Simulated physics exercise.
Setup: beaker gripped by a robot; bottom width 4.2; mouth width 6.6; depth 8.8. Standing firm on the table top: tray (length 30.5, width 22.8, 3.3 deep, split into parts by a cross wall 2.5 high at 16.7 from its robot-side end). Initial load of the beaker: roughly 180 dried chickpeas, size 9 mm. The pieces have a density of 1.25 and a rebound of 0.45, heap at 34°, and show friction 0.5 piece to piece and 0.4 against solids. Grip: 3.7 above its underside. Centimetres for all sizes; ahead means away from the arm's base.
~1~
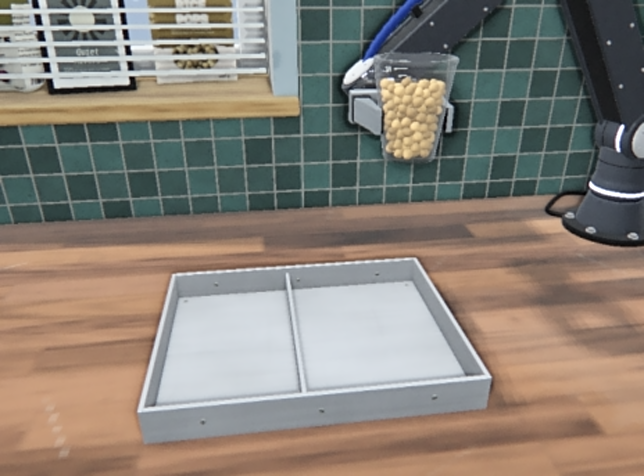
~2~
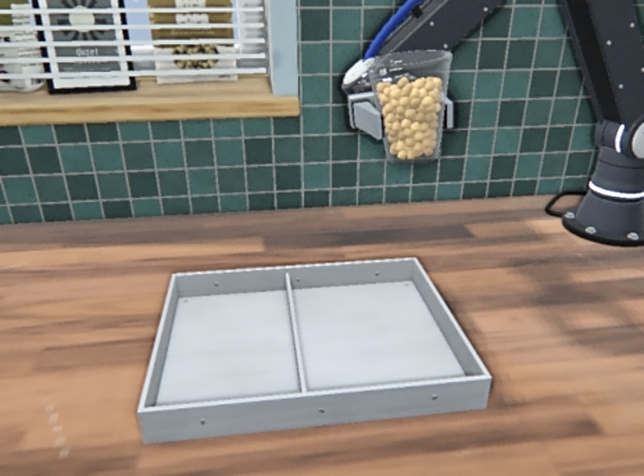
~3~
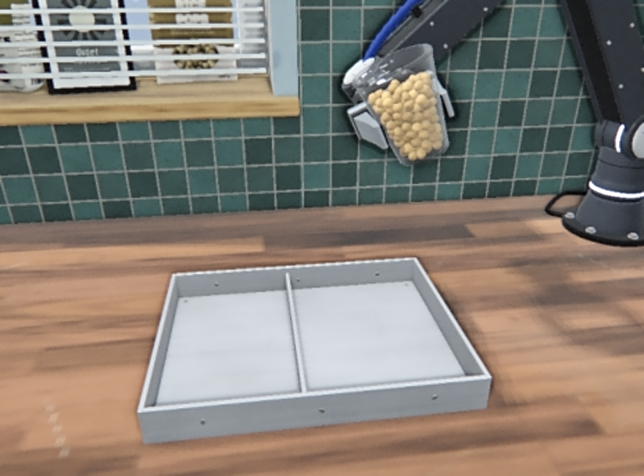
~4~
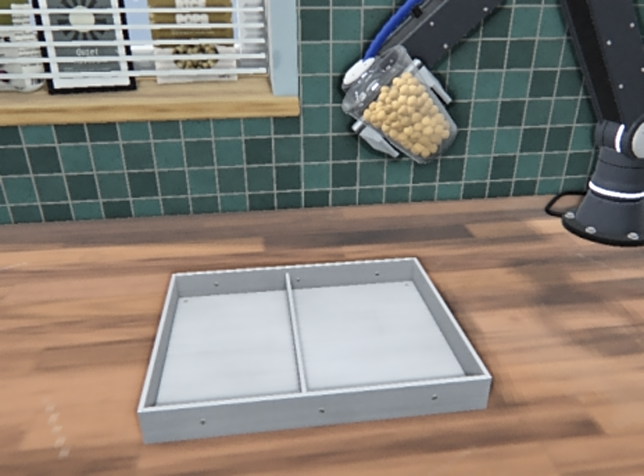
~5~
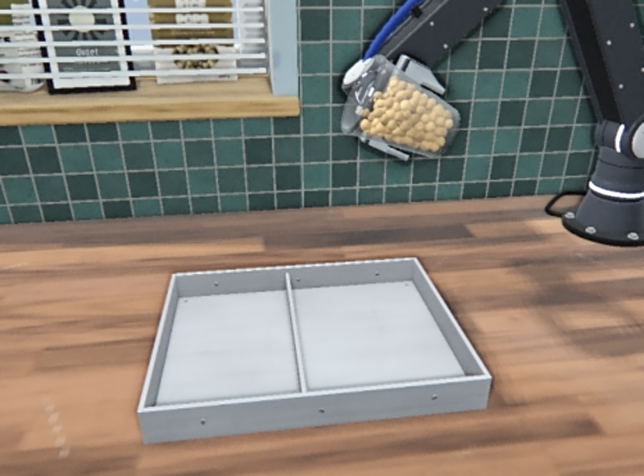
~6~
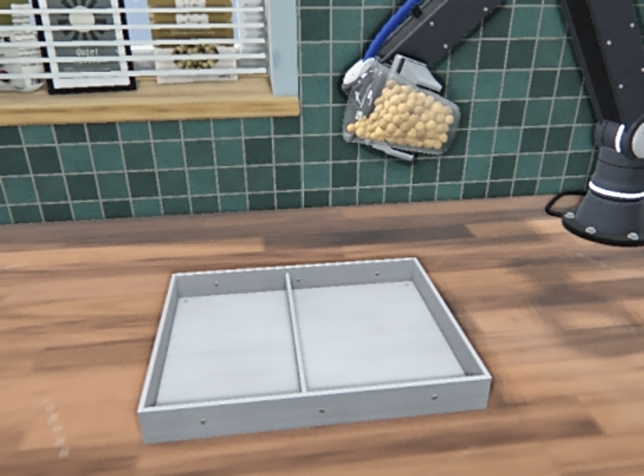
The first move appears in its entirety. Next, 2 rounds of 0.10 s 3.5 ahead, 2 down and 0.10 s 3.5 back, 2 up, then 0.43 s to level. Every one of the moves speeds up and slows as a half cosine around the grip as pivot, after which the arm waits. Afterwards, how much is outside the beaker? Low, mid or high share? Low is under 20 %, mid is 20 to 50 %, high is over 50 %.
A mid share.
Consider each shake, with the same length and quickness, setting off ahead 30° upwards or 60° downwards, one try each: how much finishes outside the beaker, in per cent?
Estimates, in order: 80 % then 15 %.
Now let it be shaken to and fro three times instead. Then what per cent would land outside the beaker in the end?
I'd expect something close to 45 per cent.
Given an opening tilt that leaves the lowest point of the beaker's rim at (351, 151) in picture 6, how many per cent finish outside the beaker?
It comes out near 75 percent.
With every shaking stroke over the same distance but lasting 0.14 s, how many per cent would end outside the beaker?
It would come to roughly 20 %.
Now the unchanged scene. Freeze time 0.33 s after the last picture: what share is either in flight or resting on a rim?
Roughly 15 percent.
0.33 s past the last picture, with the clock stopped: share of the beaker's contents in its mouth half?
Mouth half: Close to 55 per cent.
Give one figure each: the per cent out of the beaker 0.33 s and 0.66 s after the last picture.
Estimates in order: Close to 20, close to 35.
Then, 0.33 s after the last picture, tilted 71° forward, highest piece 25 above the table; 149 in the beaker, 8 in the far-side part, 1 in the robot-side part, 27 in flight or on a rim.
Then, 0.66 s after the last picture, tilted 23° forward, highest piece 29 above the table; 117 in the beaker, 35 in the far-side part, 27 in the robot-side part, 5 on the table or floor, 1 in flight or on a rim.
Then, 1.03 s after the last picture, level, highest piece 28 above the table; 117 in the beaker, 36 in the far-side part, 27 in the robot-side part, 5 on the table or floor.
Then, 2.08 s after the last picture, level, highest piece 28 above the table; 117 in the beaker, 36 in the far-side part, 27 in the robot-side part, 5 on the table or floor.
Final count, 117 in the beaker, 36 in the far-side part, 27 in the robot-side part, 5 on the table or floor. That is 37 % outside the beaker.
